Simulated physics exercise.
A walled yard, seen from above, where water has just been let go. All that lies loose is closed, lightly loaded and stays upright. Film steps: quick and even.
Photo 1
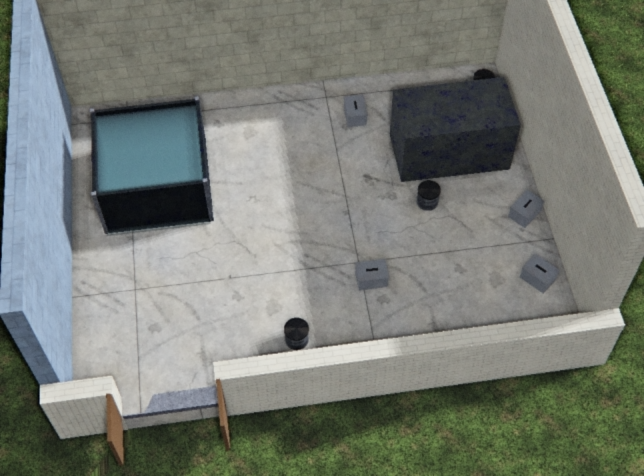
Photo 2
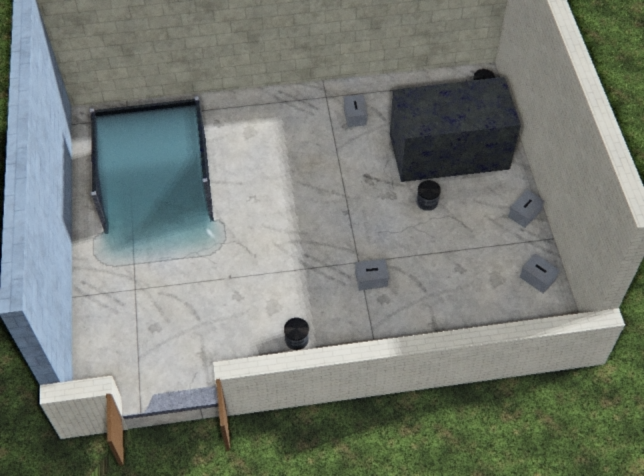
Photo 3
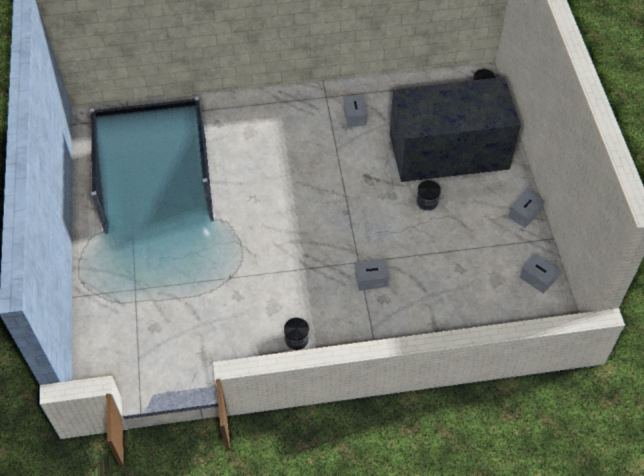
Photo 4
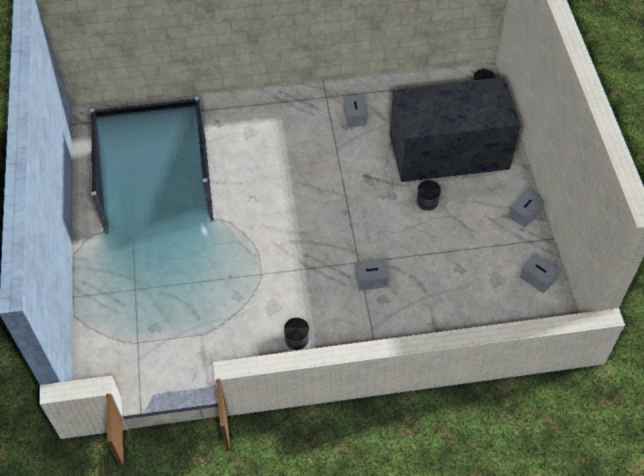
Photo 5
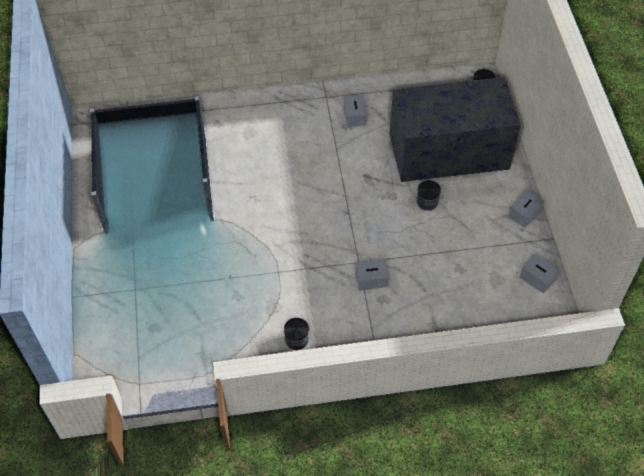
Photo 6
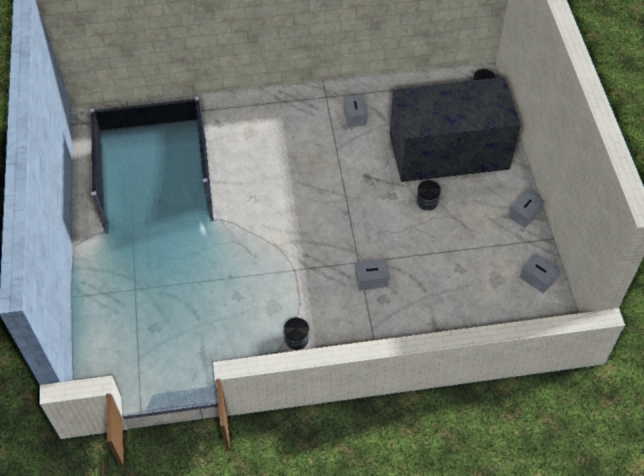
A walled yard with a pale, cracked concrete floor and grass outside is seen from high above by a still camera. An open-fronted dark tank of teal water stands at upper left, a big dark block at upper right, and small grey boxes and black cylinders lie scattered about. Water pours from the tank's front and spreads in a widening, rounded sheet to the doorway at lower left, while the objects stay put.
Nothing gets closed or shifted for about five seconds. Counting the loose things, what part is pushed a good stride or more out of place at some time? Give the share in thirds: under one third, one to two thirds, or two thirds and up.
One to two thirds.
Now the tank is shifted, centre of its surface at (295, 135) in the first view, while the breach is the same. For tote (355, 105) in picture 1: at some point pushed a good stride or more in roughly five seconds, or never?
My call: It fell short.
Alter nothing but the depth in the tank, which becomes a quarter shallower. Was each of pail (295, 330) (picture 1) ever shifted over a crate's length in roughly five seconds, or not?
Call: At least that much.
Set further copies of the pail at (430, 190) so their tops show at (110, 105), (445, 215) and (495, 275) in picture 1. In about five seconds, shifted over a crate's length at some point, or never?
Per listing: Largely stays, largely stays, cleared out.
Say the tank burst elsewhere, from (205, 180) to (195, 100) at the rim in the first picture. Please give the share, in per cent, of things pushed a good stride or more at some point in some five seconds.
About 90 %.
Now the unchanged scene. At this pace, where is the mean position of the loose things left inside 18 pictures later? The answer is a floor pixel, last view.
Close to pixel (465, 204).
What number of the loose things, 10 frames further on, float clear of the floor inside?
That makes 1.
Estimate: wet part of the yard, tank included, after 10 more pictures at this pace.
Estimate: Close to 40 in a hundred.
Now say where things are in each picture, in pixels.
A pail at (484, 77), on the bottom; a tote at (372, 270) rests on the ground; 0 of 7 have shifted, in the first picture.
A pail at (484, 77) rests on the ground; a tote at (372, 270) rests on the ground; 0 of 7 have shifted, in the second picture.
A pail at (484, 77) rests on the ground; a tote at (372, 270), on the bottom; 0 of 7 have shifted, in the third picture.
A pail at (484, 77), on the bottom; a tote at (372, 270) rests on the ground; 0 of 7 have shifted, in the fourth picture.
A pail at (484, 77), on the bottom; a tote at (372, 270) rests on the ground; 0 of 7 have shifted, in the fifth picture.
A pail at (484, 77), on the bottom; a tote at (372, 270) rests on the ground; 0 of 7 have shifted, in the sixth picture.
A moment on, 0 of 7 are well off their spots; 0 afloat.
Next, 1 of 7 are well off their spots; 1 afloat.
Later, 2 of 7 are well off their spots; 1 afloat.
In the end, 4 of 7 are well off their spots, and 4 have been at some point; 1 afloat.
